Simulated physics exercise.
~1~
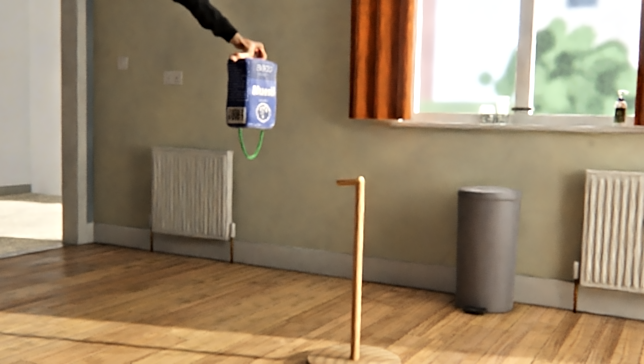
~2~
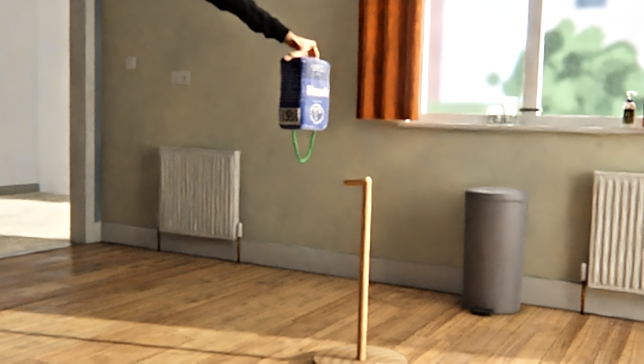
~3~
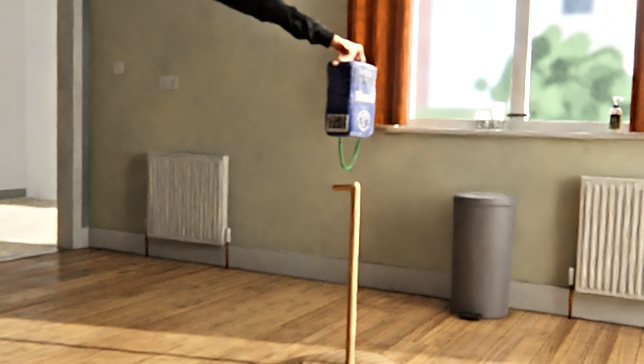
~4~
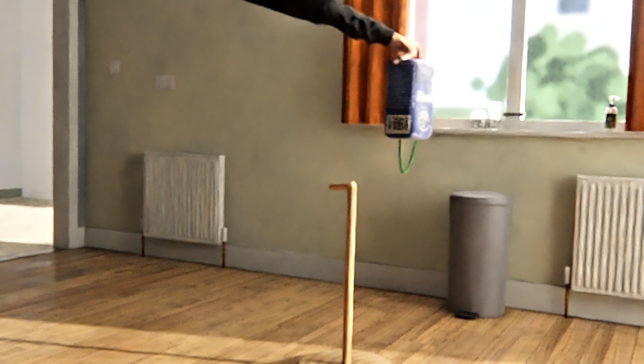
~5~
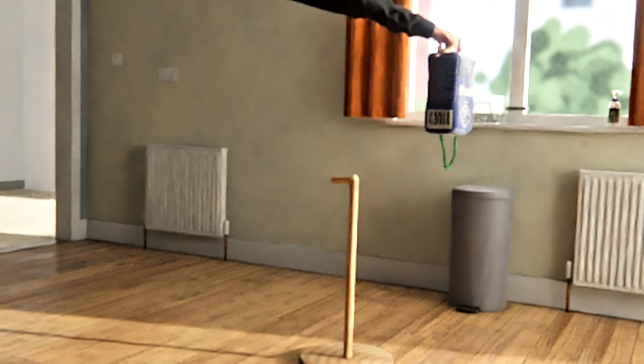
A blue sack with a green cord loop hanging beneath it is held from above by a hand in a dark sleeve, in a sunlit room seen from across the wooden floor by a slightly swaying camera. A thin wooden stand with a short peg pointing left rises in the foreground, with white radiators, a grey bin and an orange-curtained window behind. The hand carries the upright sack rightwards toward the stand. It passes above the post, the loop staying clear of the peg. The hand continues right, and the sack ends beyond the stand, hanging freely above the bin.
